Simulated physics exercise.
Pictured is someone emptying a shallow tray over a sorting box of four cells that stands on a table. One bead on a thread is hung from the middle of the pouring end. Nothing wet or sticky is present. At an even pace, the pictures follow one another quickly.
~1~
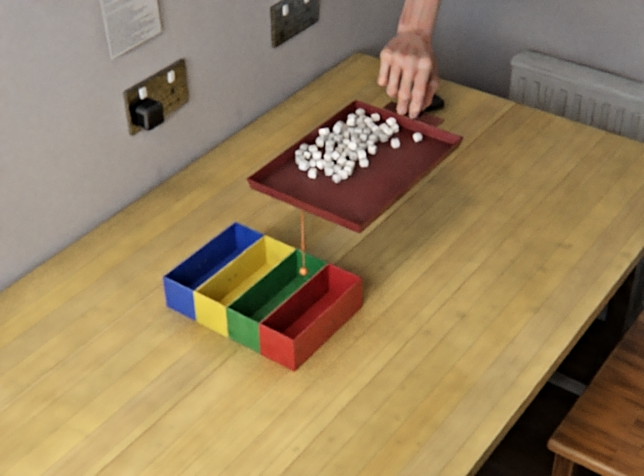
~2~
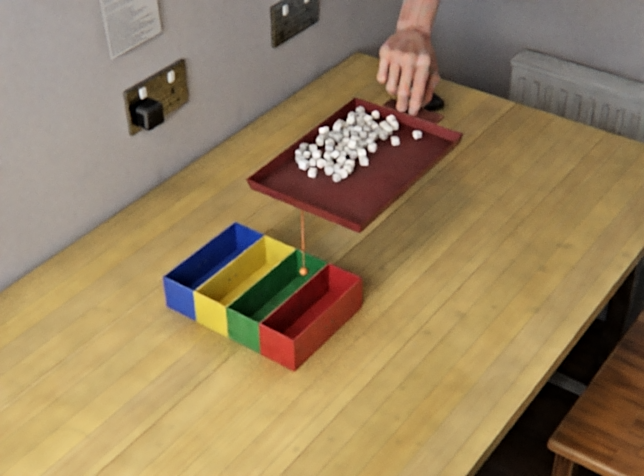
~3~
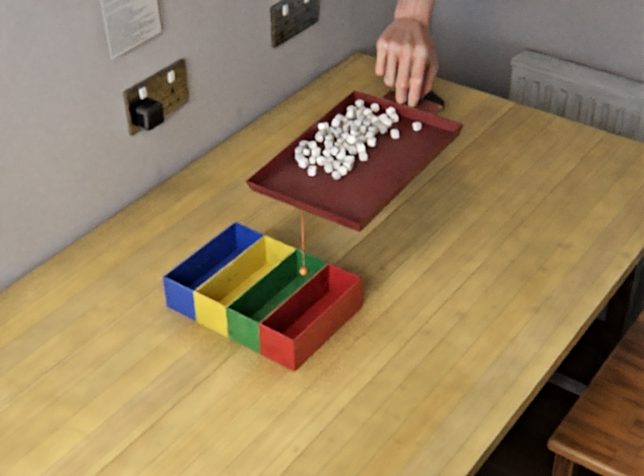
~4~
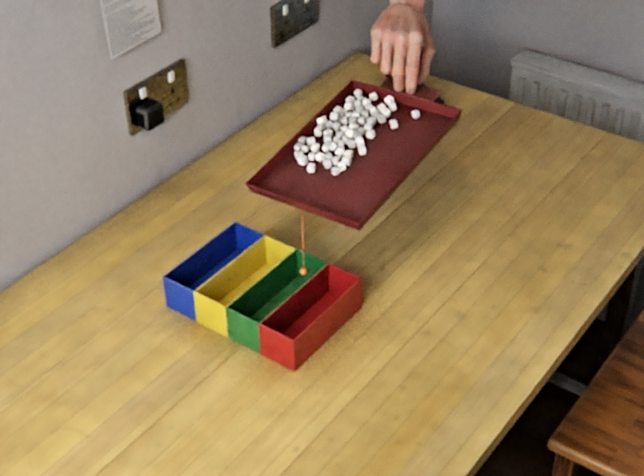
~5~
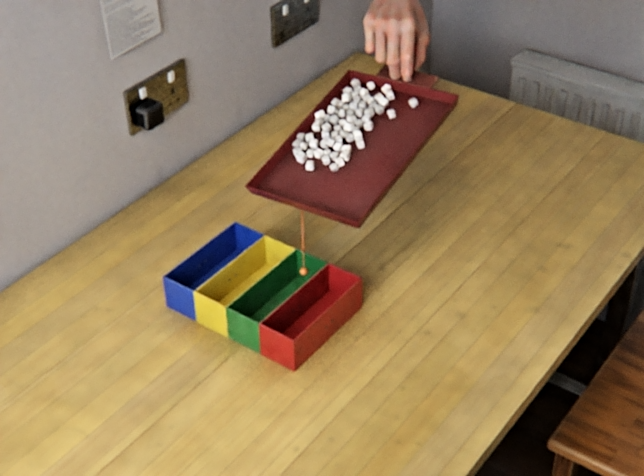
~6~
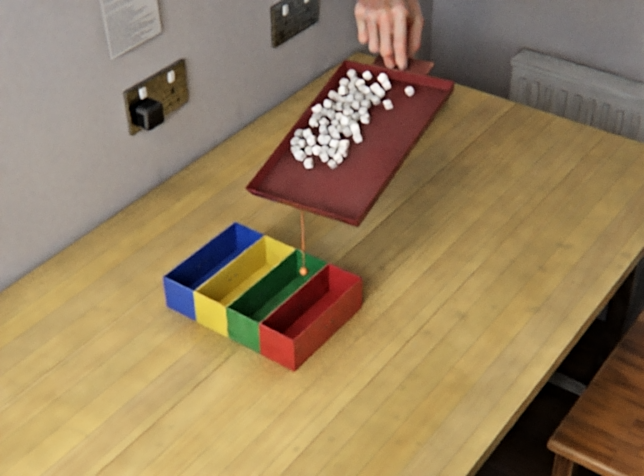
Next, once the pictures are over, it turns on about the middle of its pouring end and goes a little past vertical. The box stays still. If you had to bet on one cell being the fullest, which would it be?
I would bet on the yellow cell.
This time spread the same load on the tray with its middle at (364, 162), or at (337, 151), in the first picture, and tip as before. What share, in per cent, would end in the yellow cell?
You'd get about 50 per cent first and about 60 per cent second.
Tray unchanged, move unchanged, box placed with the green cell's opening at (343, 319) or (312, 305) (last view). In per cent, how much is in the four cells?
First case 30 in a hundred, second case 80 in a hundred.
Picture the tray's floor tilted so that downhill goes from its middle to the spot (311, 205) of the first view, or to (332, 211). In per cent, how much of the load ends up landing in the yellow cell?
Roughly 20 percent, then 0 percent.
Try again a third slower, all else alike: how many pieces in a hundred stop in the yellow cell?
Near 60 in a hundred.
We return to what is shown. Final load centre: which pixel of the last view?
Roughly at (241, 301), give or take.
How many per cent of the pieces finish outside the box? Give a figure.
Around 0 %.
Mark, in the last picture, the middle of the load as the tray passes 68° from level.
Its middle sits at about pixel (270, 178).
Shortly afterwards, tray tipped steeply; the bulk on the tray; a little falling or outside the box.
Next, tray tipped past a quarter turn; a little on the tray; near half in the yellow cell; near a quarter in the green cell; a little in the blue cell; a little falling or outside the box.
Some moments later, tray tipped past a quarter turn; near two thirds in the yellow cell; near a quarter in the green cell; a little in the blue cell; only a few falling or outside the box.
In the end, tray tipped past a quarter turn; near two thirds in the yellow cell; near a quarter in the green cell; a little in the blue cell; none at all in the red cell; only a few outside the box.
